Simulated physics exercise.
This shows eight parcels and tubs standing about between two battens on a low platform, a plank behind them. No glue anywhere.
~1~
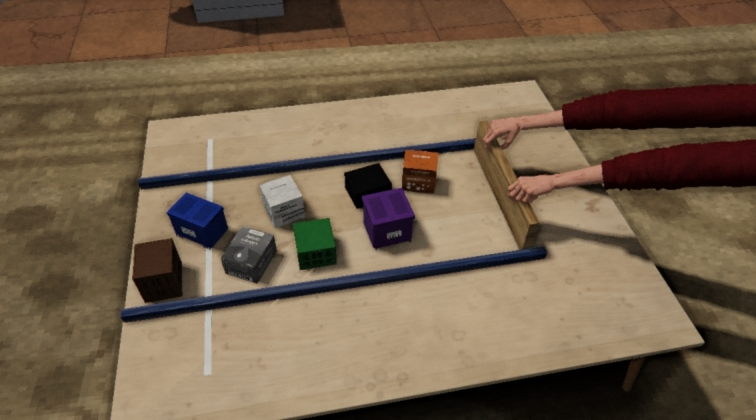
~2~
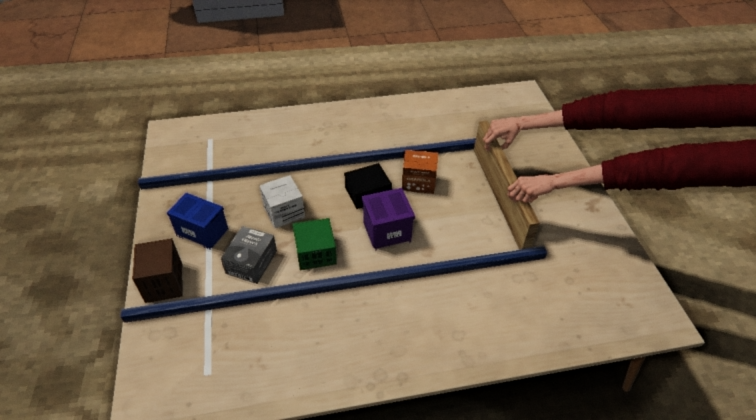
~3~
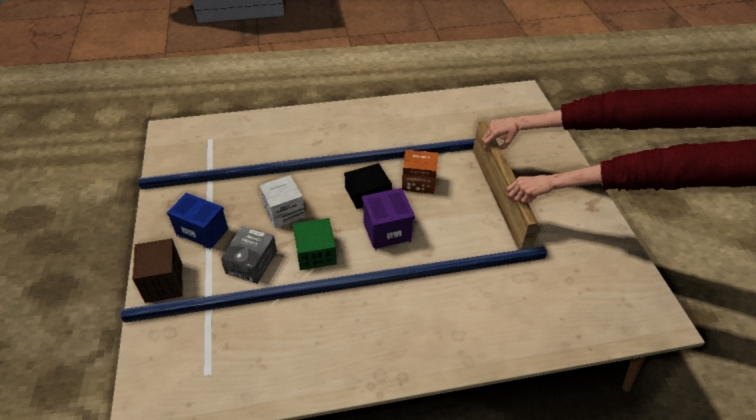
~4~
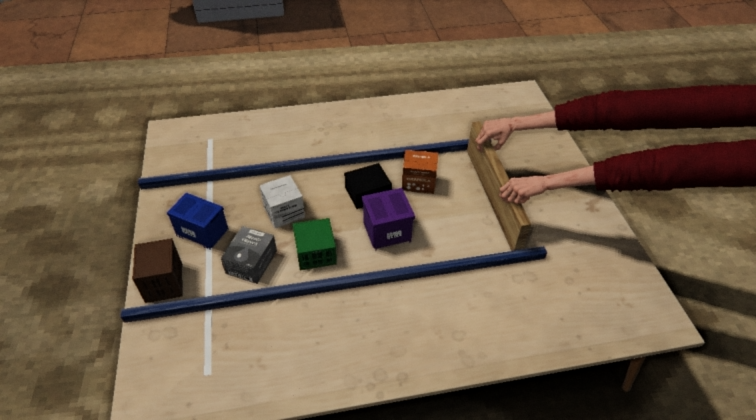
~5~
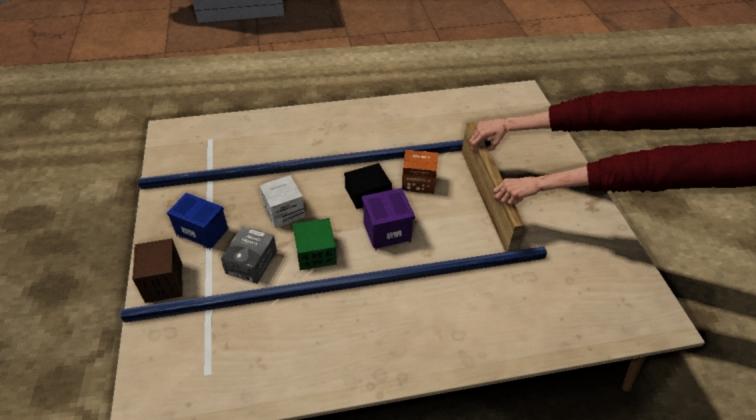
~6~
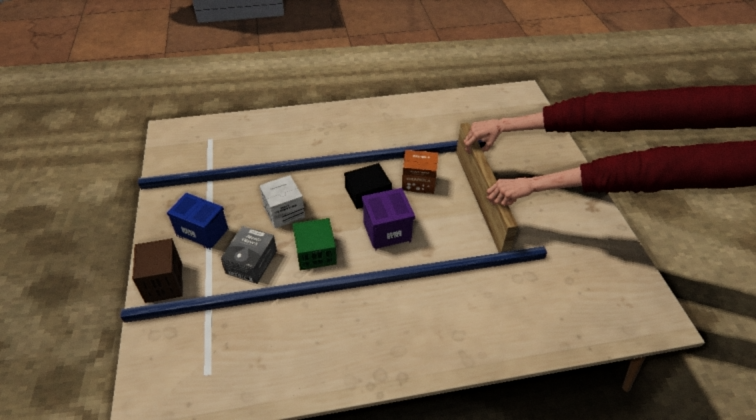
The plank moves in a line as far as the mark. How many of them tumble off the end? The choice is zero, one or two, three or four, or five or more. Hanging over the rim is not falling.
Here the number that fall off is three or four.
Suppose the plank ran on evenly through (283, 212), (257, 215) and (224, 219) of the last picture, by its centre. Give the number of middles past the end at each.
The counts: 0, 1 and 4.
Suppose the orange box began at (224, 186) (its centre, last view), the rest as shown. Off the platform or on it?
The orange box stays on.
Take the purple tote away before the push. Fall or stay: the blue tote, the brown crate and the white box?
The blue tote falls, the brown crate goes over, the white box is lost.
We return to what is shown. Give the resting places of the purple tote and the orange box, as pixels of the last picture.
Near (182, 247) and (189, 204).
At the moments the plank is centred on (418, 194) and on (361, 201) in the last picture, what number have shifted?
2 and 5.
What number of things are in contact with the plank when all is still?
It touches 2.
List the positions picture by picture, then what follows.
Brown crate (159, 270); blue tote (199, 221); grey box (250, 254); plank (503, 183); tape (209, 236), in the first frame.
Blue tote (199, 222); plank (503, 183), in the second frame.
Grey box (250, 254); orange box (420, 172), in the third frame.
Brown crate (159, 271); purple tote (388, 219), in the fourth frame.
Blue tote (199, 222); green crate (315, 244), in the fifth frame.
Brown crate (159, 271); blue tote (199, 222); grey box (250, 254); plank (484, 185); tape (209, 236), in the sixth frame.
Soon after, none off yet; brown crate at rest near (159, 271); blue tote at rest near (199, 222); grey box at rest near (250, 254).
In the end, the number that fall off is three or four; gone, white box, grey box, blue tote and brown crate.
